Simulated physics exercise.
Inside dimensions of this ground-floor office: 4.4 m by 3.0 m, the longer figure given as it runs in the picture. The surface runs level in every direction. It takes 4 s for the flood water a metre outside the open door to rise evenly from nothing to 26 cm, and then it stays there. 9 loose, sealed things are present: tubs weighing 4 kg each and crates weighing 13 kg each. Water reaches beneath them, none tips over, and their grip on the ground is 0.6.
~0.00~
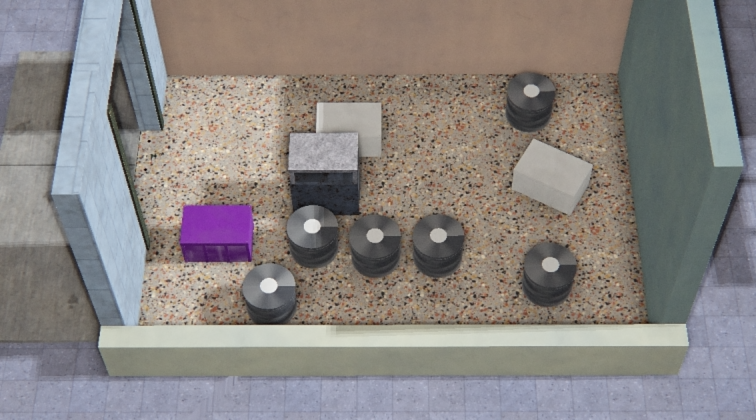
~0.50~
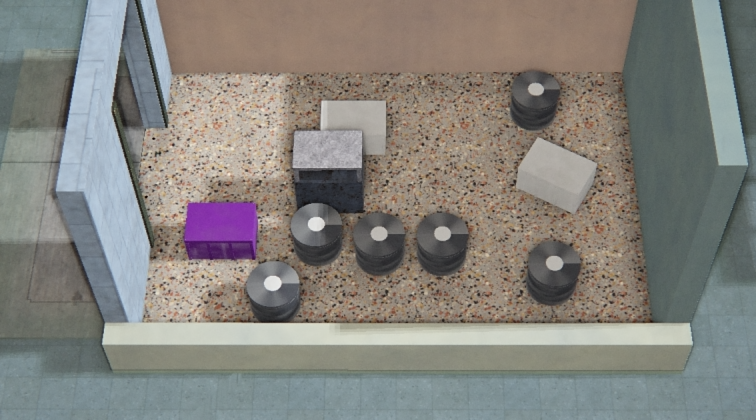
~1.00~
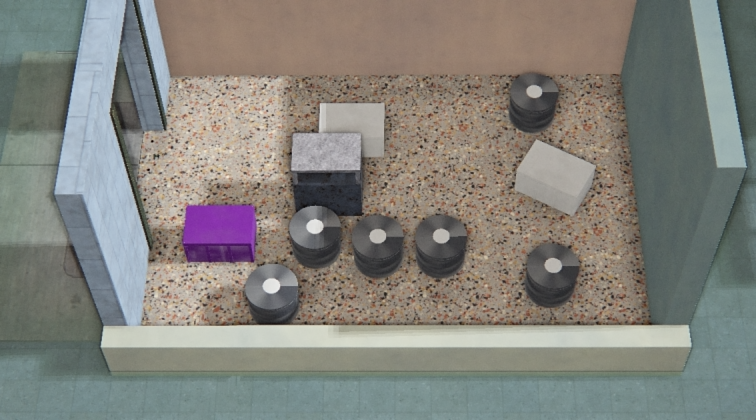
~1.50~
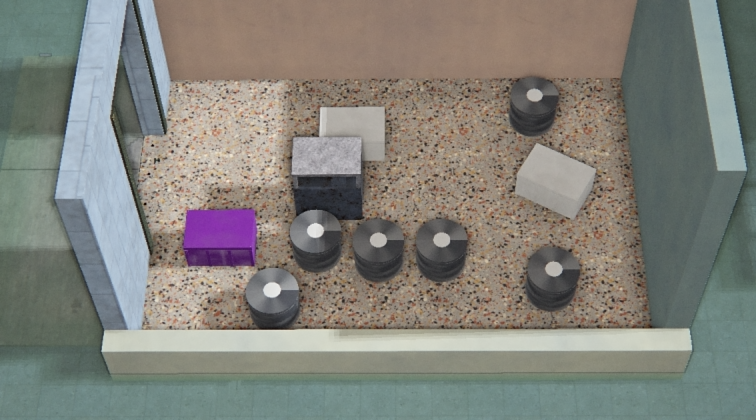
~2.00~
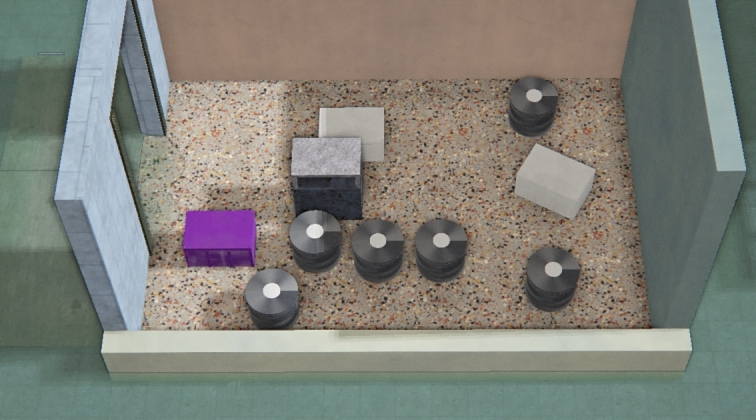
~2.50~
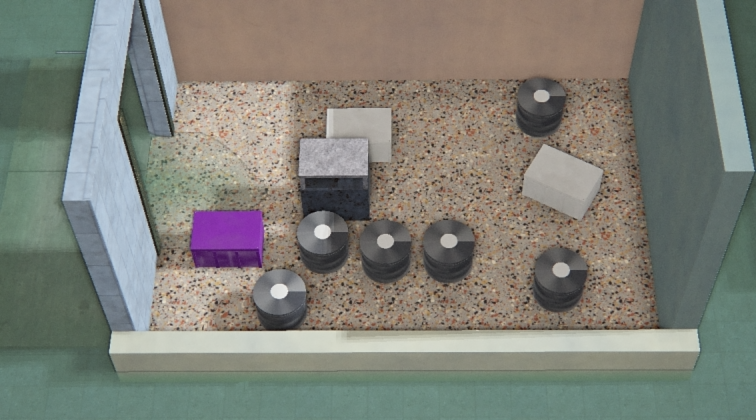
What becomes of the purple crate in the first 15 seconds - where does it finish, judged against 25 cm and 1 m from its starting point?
The purple crate finishes between 25 cm and 1 m off.
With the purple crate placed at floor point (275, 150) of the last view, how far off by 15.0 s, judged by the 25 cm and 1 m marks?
Result: It drifts a great deal.
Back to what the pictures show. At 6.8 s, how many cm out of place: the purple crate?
Roughly 60 centimetres by that point.
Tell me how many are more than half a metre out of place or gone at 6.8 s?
Count: 7.
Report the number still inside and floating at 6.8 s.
Count at that moment: 8.
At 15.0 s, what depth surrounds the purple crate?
I'd say around 13 cm.
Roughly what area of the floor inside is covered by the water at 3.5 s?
Roughly 2.5 m2.
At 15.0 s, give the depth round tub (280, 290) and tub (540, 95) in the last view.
Depths: Near 17 cm, then near 17 cm.
After 3.5 s the purple crate is near (227, 233), 0.0 m from its start, aground; 0 afloat.
After 6.8 s the purple crate is near (224, 293), 0.6 m from its start, aground; 8 afloat.
After 11.0 s the purple crate is near (248, 291), 0.7 m from its start, afloat; 9 afloat.
After 15.0 s the purple crate is near (224, 268), 0.4 m from its start, afloat; 9 afloat.
